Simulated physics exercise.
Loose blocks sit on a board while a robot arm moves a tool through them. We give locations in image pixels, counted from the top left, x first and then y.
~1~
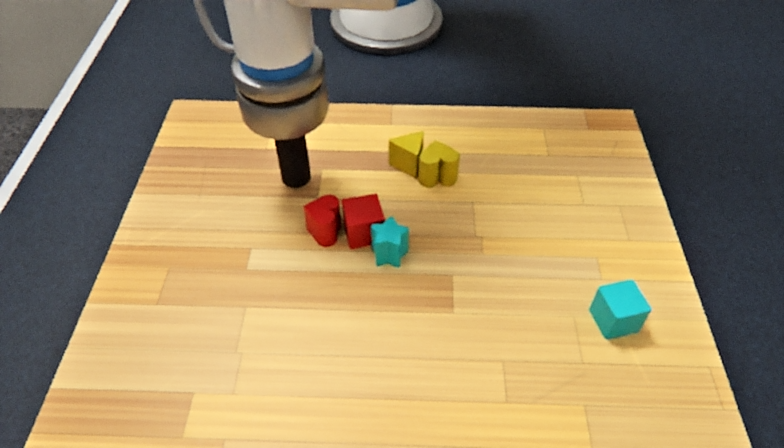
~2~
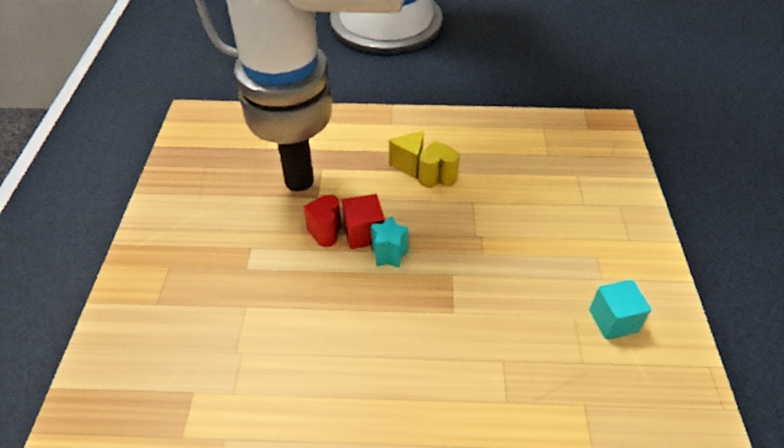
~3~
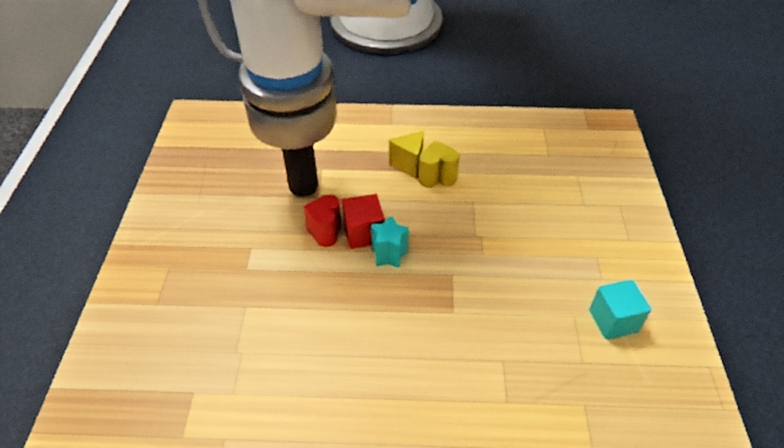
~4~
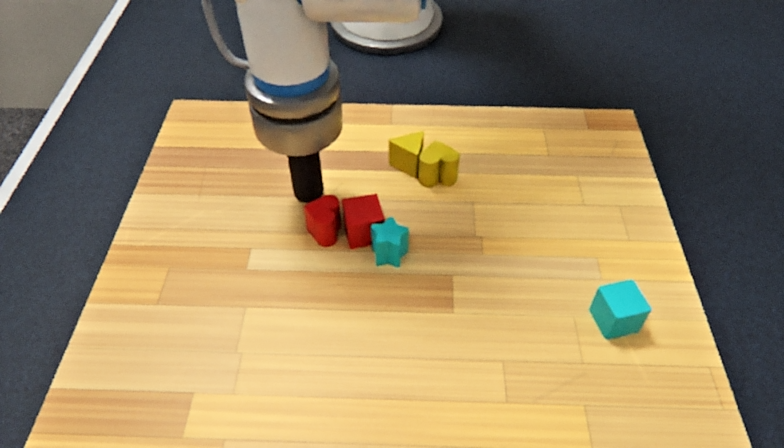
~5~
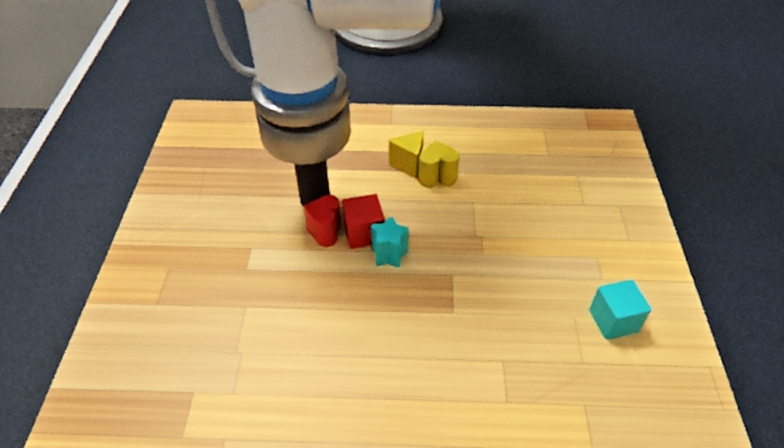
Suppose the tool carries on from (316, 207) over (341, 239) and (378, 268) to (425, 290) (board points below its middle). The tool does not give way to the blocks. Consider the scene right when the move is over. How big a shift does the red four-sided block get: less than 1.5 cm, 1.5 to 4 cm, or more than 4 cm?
The shift is from 1.5 to 4 cm.
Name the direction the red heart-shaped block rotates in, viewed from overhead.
From above, clockwise.
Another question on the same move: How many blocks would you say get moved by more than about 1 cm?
Count: 3 or more.
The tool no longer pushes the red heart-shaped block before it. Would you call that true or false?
That is true.
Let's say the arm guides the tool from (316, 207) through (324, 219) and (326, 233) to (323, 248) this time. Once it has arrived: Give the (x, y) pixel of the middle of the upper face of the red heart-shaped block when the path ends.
Somewhere near (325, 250).
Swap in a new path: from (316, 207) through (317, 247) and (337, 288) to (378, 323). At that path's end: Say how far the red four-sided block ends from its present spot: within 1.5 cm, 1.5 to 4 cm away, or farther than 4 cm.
Short, under 1.5 cm.
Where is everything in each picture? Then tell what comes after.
The first picture shows lower end of the tool (297, 178), tops of blocks, red heart-shaped block (323, 208), red four-sided block (363, 209), turquoise star (389, 231).
The second picture shows tool (300, 181), blocks as before.
The third picture shows tool (304, 186), blocks as before.
The fourth picture shows tool (309, 192), blocks as before.
The fifth picture shows tool (315, 200), red heart-shaped block (323, 208), red four-sided block (363, 209), turquoise star (389, 231).
The first path, step by step. One third of the way, tool (340, 233); red heart-shaped block (332, 241), turned 55° clockwise; red four-sided block (374, 211); turquoise star (394, 234).
Two thirds of the way, tool (378, 261); red heart-shaped block (334, 251), turned 75° clockwise; red four-sided block (384, 211), turned 30° anticlockwise; turquoise star (408, 239).
At the end, tool (426, 283); red heart-shaped block (334, 251), turned 75° clockwise; red four-sided block (384, 211), turned 30° anticlockwise; turquoise star (432, 241), turned 60° anticlockwise.
